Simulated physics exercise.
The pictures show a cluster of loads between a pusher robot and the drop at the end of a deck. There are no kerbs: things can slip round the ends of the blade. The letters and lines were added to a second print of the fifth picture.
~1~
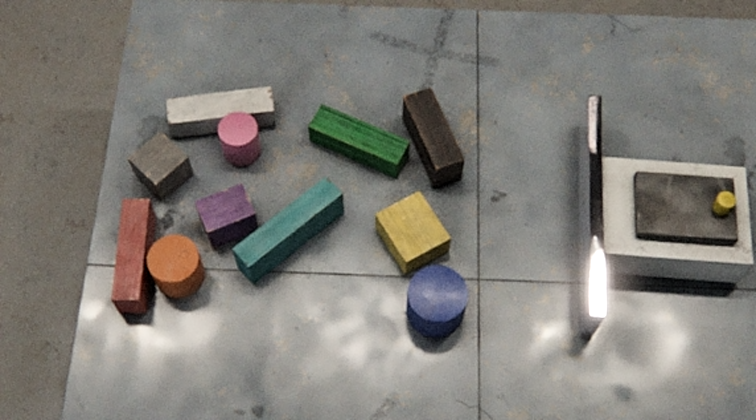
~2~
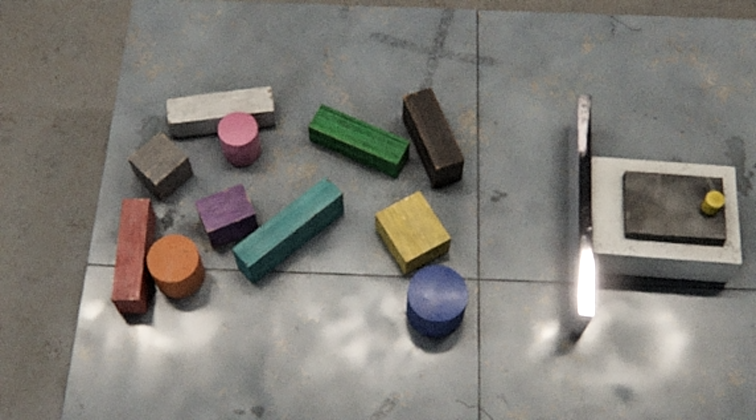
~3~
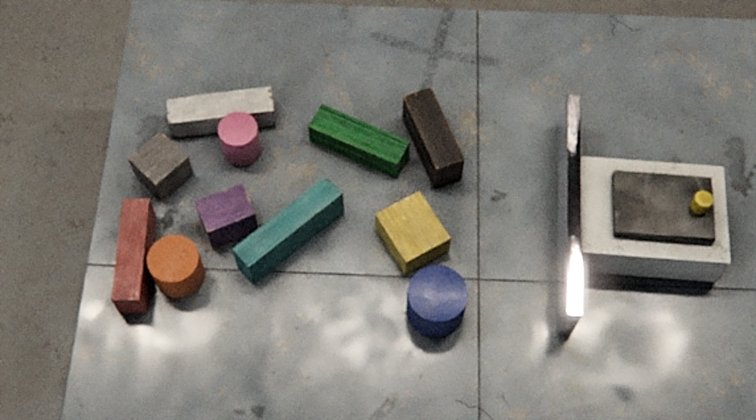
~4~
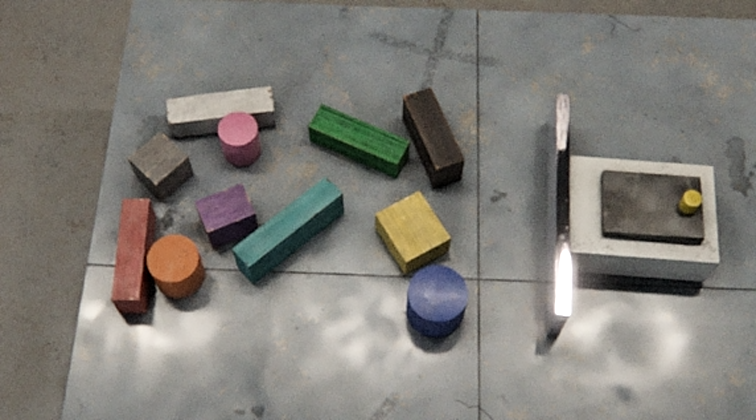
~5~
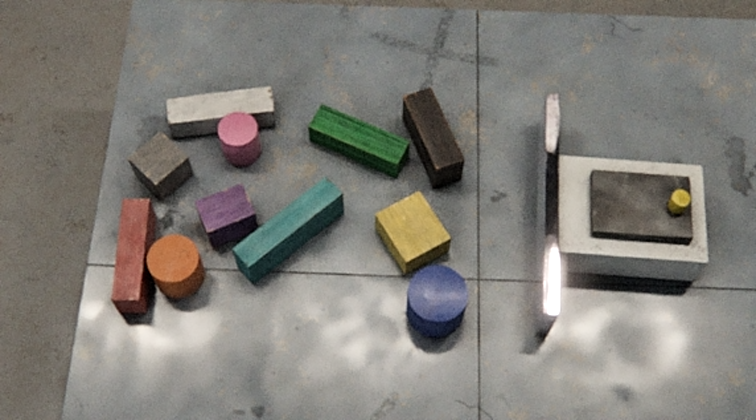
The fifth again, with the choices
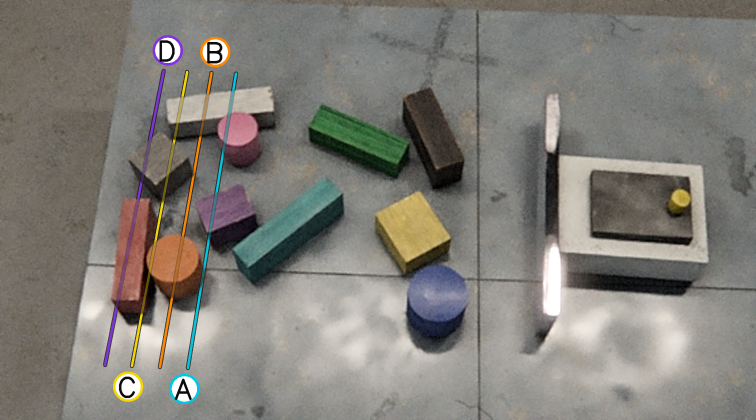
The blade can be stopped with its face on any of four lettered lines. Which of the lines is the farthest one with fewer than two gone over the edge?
It can go as far as A.
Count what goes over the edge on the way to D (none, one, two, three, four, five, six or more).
By then, six or more.
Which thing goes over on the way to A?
The red bar goes over.
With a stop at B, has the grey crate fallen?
Yes.
On the marked copy, A at (214, 211); B at (187, 210); C at (161, 209); D at (136, 208).
Following A. Soon after the start, robot (511, 199); blue canister (386, 299); black bar (411, 137).
Later, robot (389, 195); white bar (204, 99); purple crate (197, 210).
In the end, robot (292, 191); red bar over the edge; orange canister (92, 262); one fallen.
As for the rest, B drops four; C drops six; D drops seven.
